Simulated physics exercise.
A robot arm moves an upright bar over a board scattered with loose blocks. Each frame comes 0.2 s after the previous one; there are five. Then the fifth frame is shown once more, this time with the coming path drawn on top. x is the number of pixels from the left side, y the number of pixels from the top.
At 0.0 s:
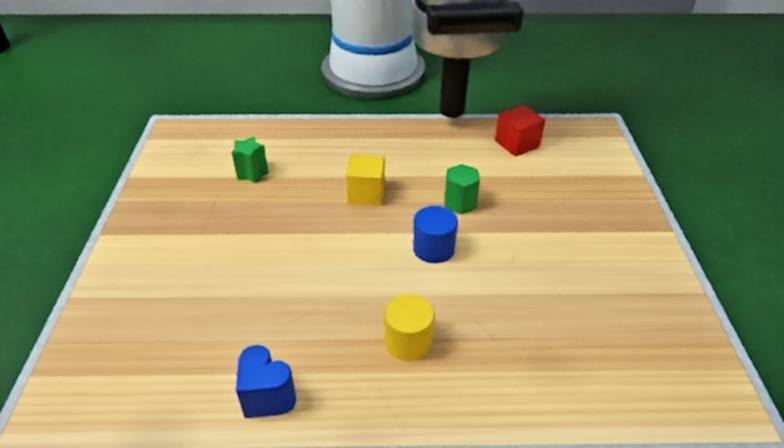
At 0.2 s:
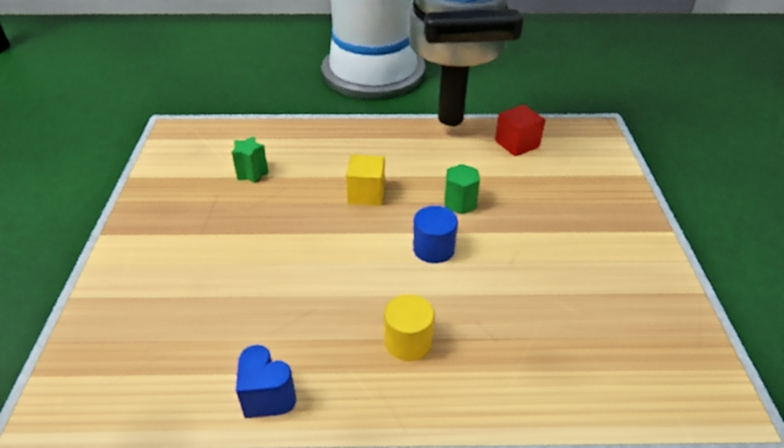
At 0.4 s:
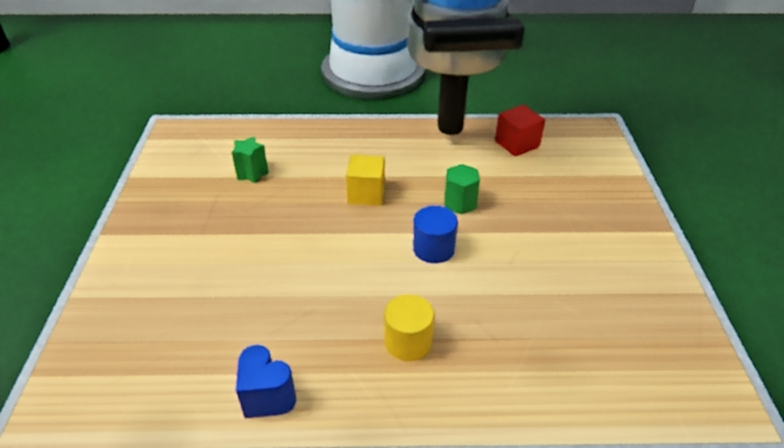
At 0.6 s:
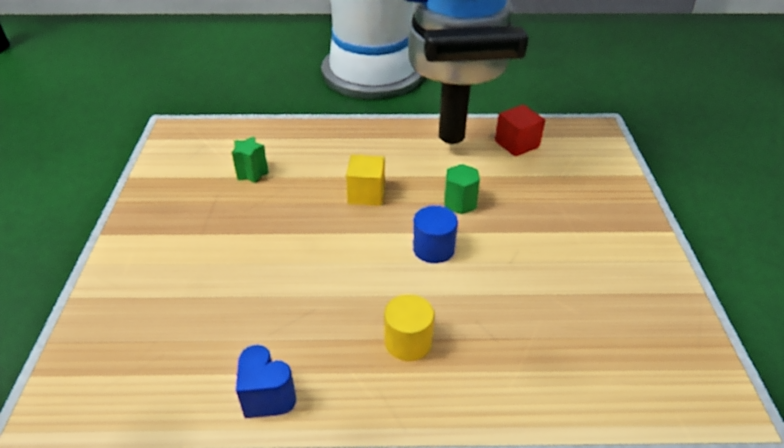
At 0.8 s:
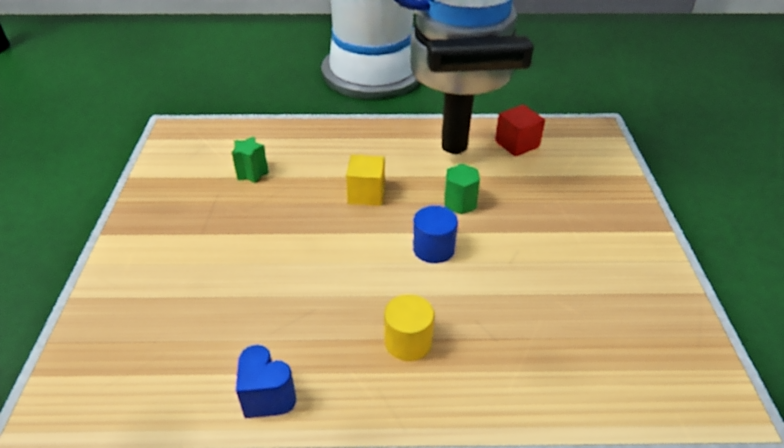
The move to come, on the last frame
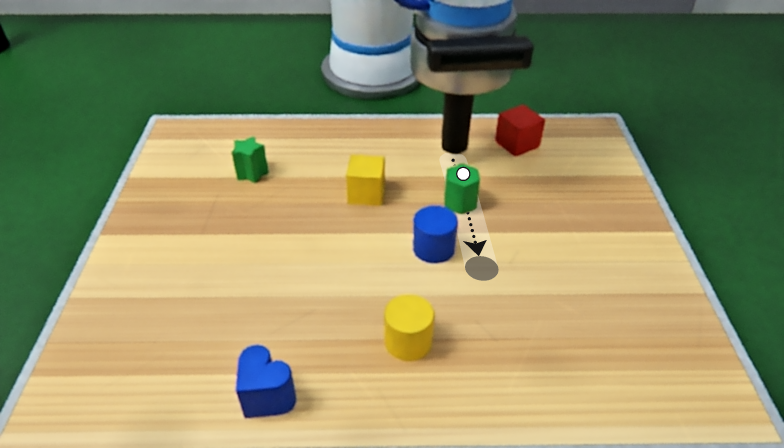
The robot arm's upright black bar moved slowly down the board from the back edge, drawing closer to the green hexagonal block beside the red cube, while all the scattered blocks stayed still.
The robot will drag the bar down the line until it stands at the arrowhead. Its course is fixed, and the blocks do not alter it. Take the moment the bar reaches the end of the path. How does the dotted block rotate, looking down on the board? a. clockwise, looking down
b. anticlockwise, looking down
I choose a.
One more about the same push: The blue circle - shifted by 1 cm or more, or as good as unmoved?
It ends up somewhere else.
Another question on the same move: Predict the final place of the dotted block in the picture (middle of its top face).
The middle of its upper face should be somewhere near (463, 258).
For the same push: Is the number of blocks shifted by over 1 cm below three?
Yes.
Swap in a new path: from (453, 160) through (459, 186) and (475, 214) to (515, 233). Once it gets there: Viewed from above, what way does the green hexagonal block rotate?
My prediction: CW.
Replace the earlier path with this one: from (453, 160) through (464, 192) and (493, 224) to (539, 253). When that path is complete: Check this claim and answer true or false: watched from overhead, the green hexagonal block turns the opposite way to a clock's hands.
The statement is false.
Drawn move, straight from (453, 160) to (482, 268); the dot is on the green hexagonal block.
What follows on the original path. One third of the way, bar (464, 179); green hexagonal block (464, 185).
Two thirds of the way, bar (473, 215); blue circle (429, 226); green hexagonal block (468, 220), turned 45° clockwise.
At the end, bar (484, 255); blue circle (426, 229); green hexagonal block (463, 258), turned 80° clockwise; red square block still.
